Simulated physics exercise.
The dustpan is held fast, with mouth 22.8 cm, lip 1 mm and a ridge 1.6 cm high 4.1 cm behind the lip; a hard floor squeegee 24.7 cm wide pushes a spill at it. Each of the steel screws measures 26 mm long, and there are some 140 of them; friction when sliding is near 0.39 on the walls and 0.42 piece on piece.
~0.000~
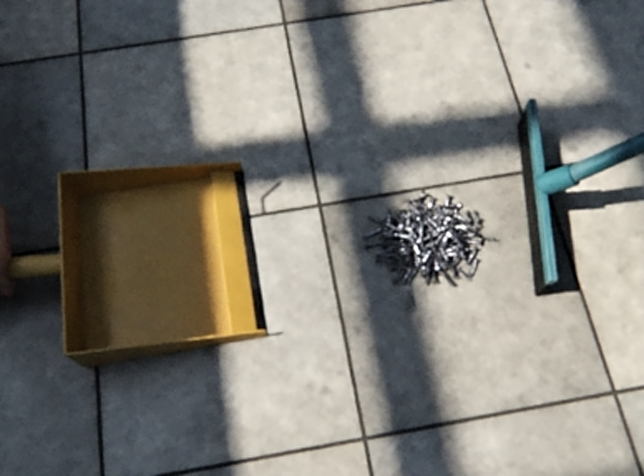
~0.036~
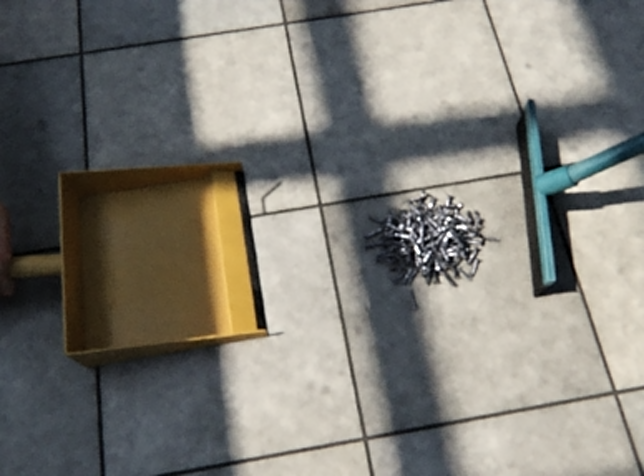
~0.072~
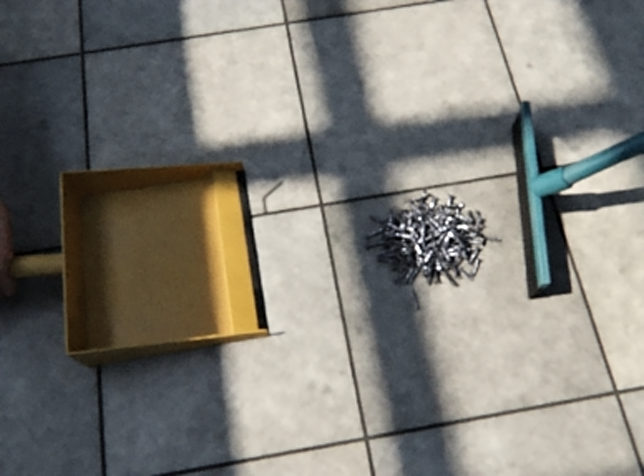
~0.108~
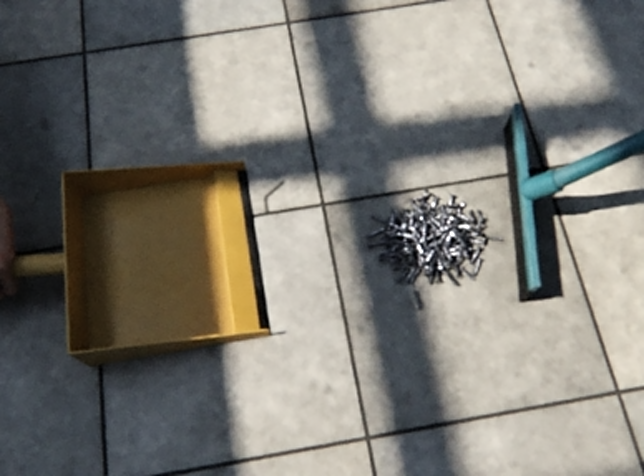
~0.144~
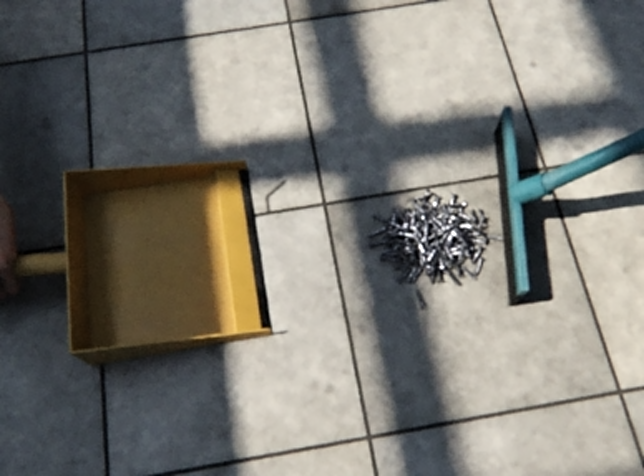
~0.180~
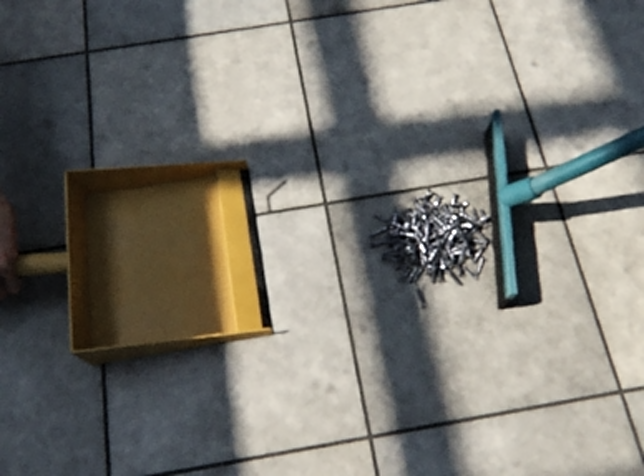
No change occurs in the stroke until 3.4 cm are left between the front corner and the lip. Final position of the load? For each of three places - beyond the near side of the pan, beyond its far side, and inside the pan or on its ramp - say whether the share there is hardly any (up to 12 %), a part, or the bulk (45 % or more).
Near side: Hardly any, far side: Hardly any, pan: Hardly any.
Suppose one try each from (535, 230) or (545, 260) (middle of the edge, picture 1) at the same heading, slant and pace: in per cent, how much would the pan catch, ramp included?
Some 5 and 0 per cent.
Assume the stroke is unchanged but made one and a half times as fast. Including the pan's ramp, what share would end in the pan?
I'd put it at roughly 15 per cent.
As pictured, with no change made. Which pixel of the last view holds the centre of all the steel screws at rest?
Centre at rest, approx.: (284, 270) px.
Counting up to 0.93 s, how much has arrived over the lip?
It's near 5 percent at that moment.
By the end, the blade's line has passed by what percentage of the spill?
Roughly 0 in a hundred.
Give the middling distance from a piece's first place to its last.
It works out to some 20 cm.
After 0.45 s, middle of the blade 18 cm from the lip; 0 % over the lip, far side 0 %, near side 0 %.
Then, at 0.63 s, middle of the blade 10 cm from the lip; 0 % over the lip, far side 0 %, near side 0 %.
After 0.93 s, middle of the blade 6 cm from the lip; 5 % over the lip, far side 0 %, near side 0 %.
In the end, at 1.2 s, near side 0 %, far side 0 %, pan 5 %, in front of the lip or behind the blade 90 %.
